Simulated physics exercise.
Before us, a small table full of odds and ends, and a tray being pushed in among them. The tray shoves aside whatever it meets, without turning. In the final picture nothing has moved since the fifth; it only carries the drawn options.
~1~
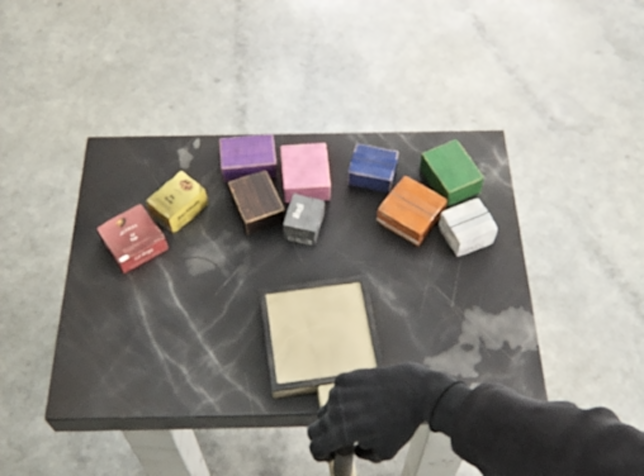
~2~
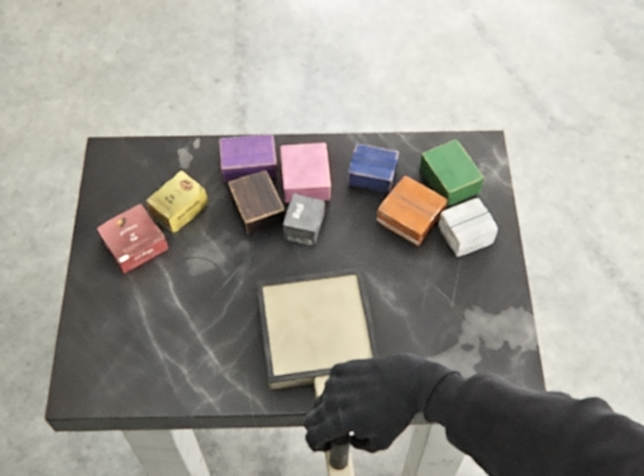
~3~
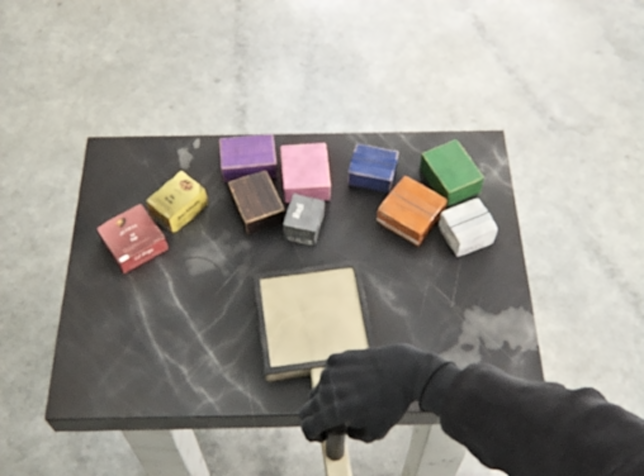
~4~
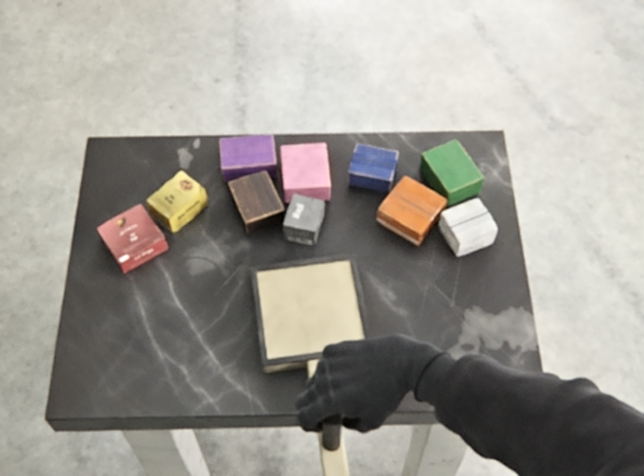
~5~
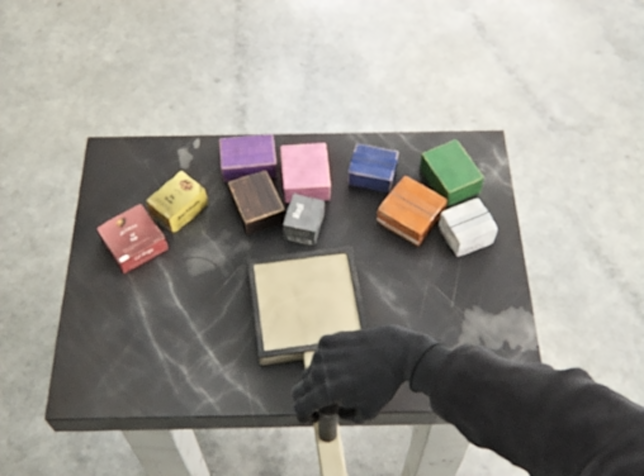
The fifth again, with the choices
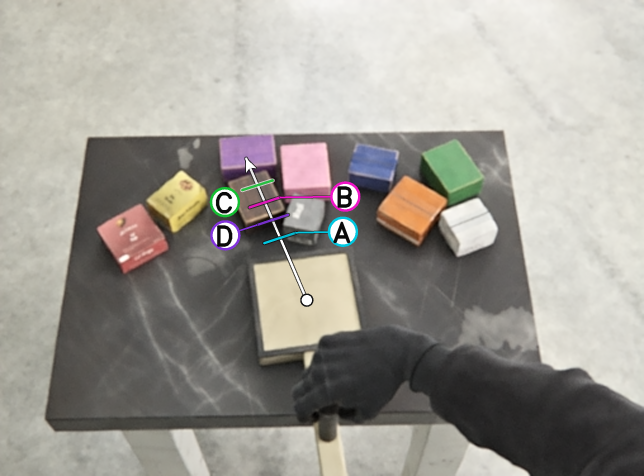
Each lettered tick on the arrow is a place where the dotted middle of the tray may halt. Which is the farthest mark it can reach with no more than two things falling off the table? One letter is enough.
As far as mark C.
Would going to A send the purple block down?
No.
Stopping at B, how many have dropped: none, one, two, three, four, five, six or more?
By then, two.
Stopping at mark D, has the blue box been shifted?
No.
On the marked copy, A at (280, 238); B at (265, 203); C at (258, 185); D at (273, 220); the arrow from (307, 300) to (246, 158); the white dot at (307, 300).
With C. Early on, tray (288, 262); pink block (301, 160); black block (257, 197).
Further on, tray (271, 220); pink block (290, 123); purple block (237, 125).
At the end, tray (258, 192); purple block over the edge; pink block over the edge; two fallen.
As for the rest, A is within the limit but short; B is within the limit but short; D is within the limit but short.
